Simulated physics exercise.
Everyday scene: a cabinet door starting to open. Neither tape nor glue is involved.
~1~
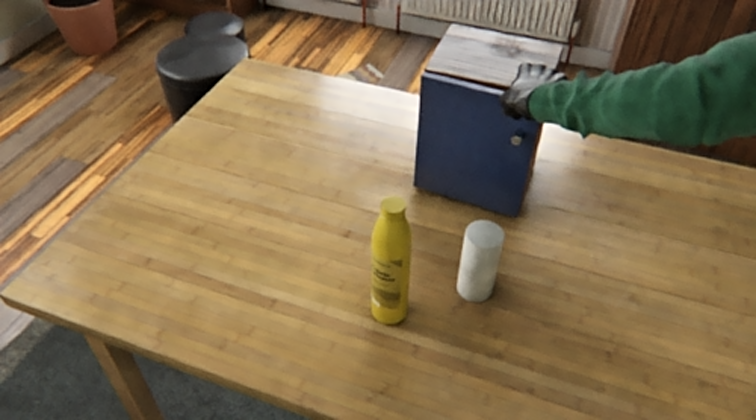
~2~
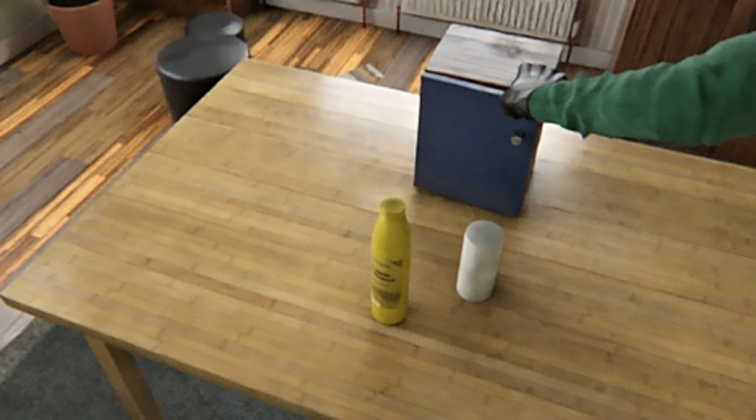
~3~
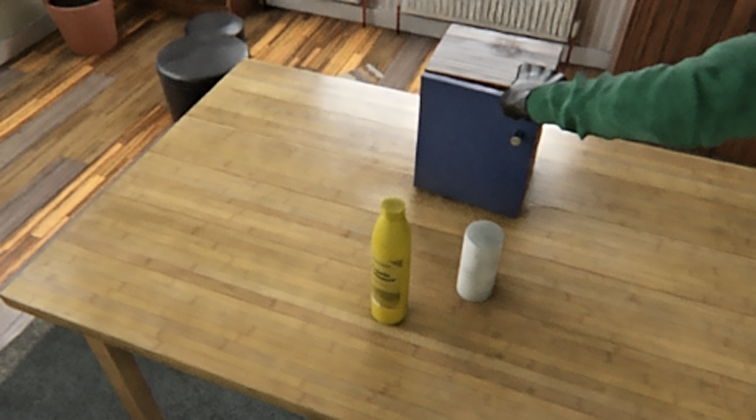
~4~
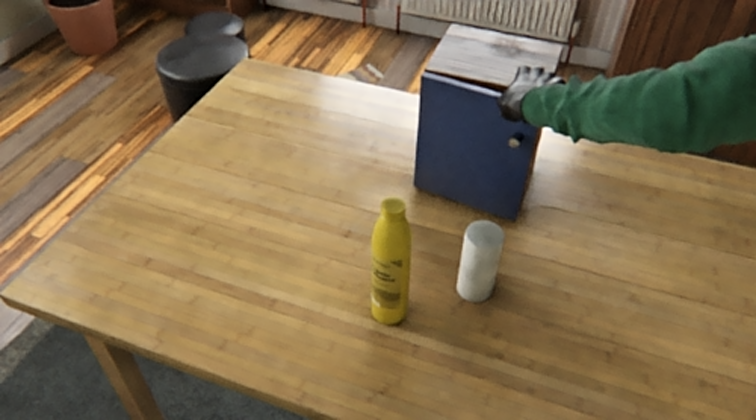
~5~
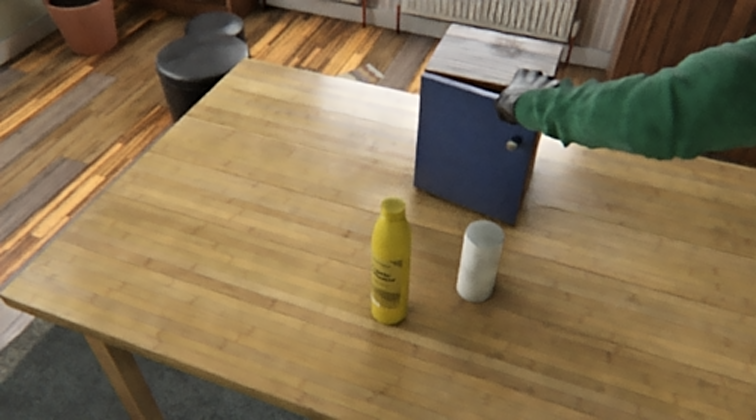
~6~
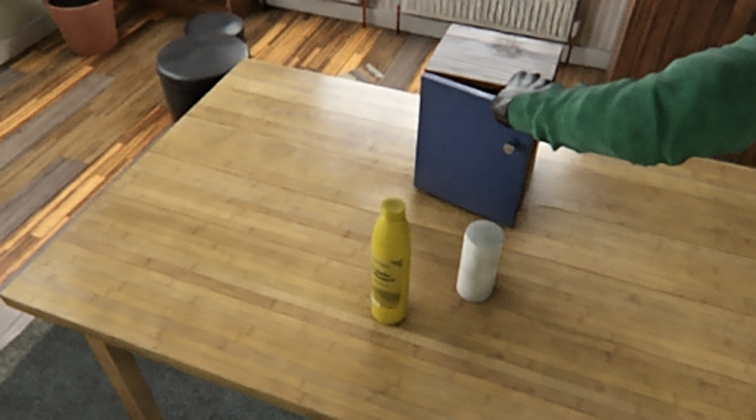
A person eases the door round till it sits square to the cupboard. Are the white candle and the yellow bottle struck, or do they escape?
I'd say the white candle is in the clear; I'd say the yellow bottle is in the clear.
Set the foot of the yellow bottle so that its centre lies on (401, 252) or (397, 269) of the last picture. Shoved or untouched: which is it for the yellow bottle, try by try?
In turn it gets shoved; is moved.
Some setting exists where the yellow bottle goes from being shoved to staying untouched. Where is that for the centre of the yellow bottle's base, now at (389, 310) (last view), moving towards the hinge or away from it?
The switch point lies roughly at (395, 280).
Then, 1.28 s past the last view, door 50° open; white candle at rest near (480, 262); yellow bottle at rest near (392, 262).
Finally, the white candle stays untouched, near (480, 262); the yellow bottle stays untouched, near (392, 262).
